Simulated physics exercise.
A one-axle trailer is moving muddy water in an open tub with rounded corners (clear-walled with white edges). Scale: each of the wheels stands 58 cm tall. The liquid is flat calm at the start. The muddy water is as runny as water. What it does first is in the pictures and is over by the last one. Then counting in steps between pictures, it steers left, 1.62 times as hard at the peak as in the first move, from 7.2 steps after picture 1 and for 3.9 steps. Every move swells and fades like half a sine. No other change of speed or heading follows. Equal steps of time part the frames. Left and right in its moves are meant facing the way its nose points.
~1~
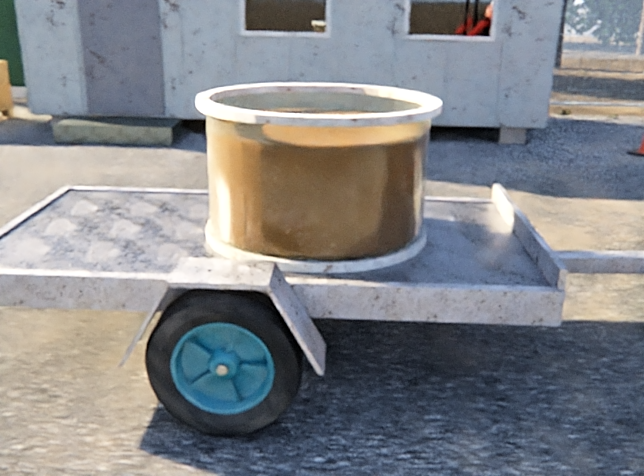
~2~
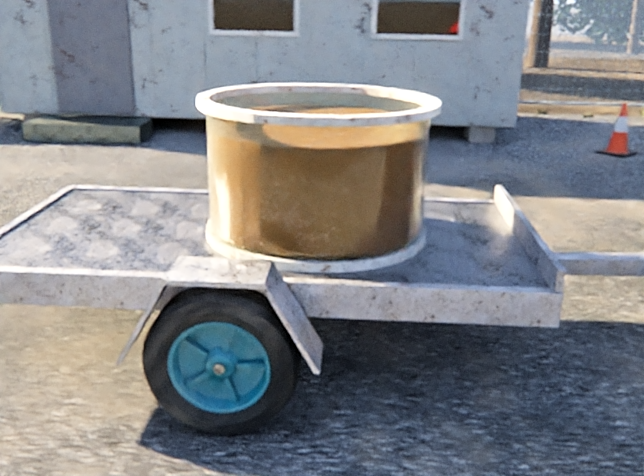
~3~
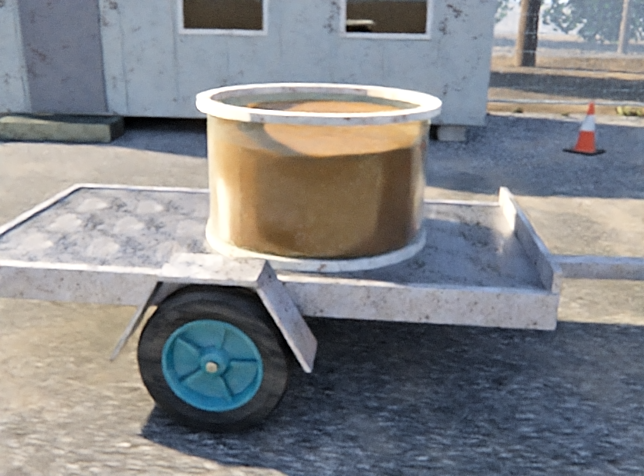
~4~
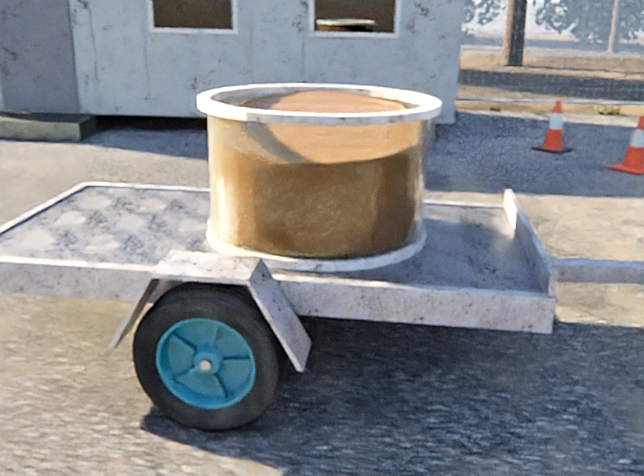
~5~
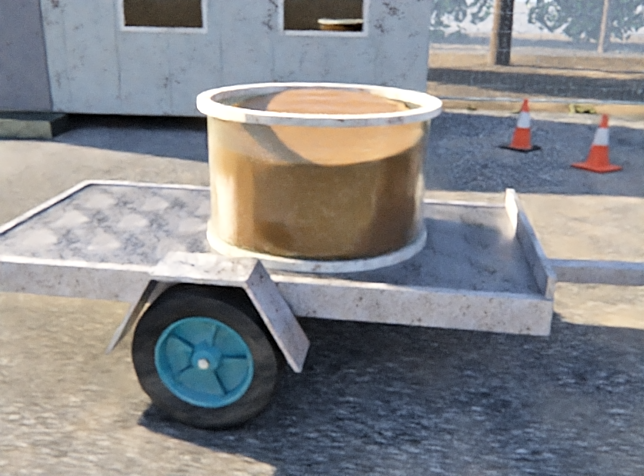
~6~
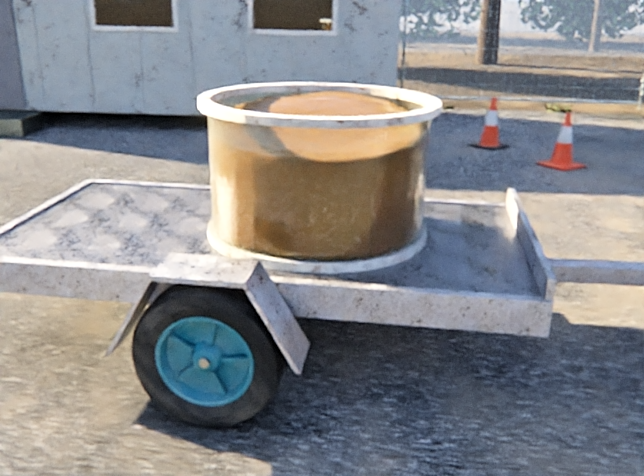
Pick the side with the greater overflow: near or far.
More leaves at the near one.
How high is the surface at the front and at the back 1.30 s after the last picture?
About 44 cm in front and 46 cm behind.
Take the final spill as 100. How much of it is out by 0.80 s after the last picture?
Some 30 per cent by then.
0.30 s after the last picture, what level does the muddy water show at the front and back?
Front 48 cm, back 46 cm.
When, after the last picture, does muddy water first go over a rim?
Near 0.7 s.
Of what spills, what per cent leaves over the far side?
About 20 per cent.
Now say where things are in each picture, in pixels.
In the first picture, level at the front (390, 135); level at the back (243, 131); still flat; the front is on the right, levels are read along the near wall; a wheel hub at (221, 375).
In the second picture, level at the front (389, 137); level at the back (242, 130); still flat.
In the third picture, level at the front (387, 134); level at the back (241, 133); rising 4° towards the far side.
In the fourth picture, level at the front (385, 149); level at the back (240, 141); rising 12° towards the far side.
In the fifth picture, level at the front (384, 150); level at the back (240, 142); rising 12° towards the far side.
In the sixth picture, level at the front (384, 141); level at the back (240, 141); rising 8° towards the far side; a wheel hub at (201, 368).
Then, 0.30 s after the last picture, front 47 cm, middle 47 cm, back 46 cm above the floor; no loss so far.
Then, 0.80 s after the last picture, front 45 cm, middle 49 cm, back 46 cm above the floor; the loss stands at 1 per cent, over the near side.
Then, 1.30 s after the last picture, front 45 cm, middle 44 cm, back 45 cm above the floor; the loss stands at 2 per cent, over the near side.
Then, 3.53 s after the last picture, the loss stands at 3 per cent, mostly over the near side, some over the far side; the far side has passed 1 per cent and the near side 2.
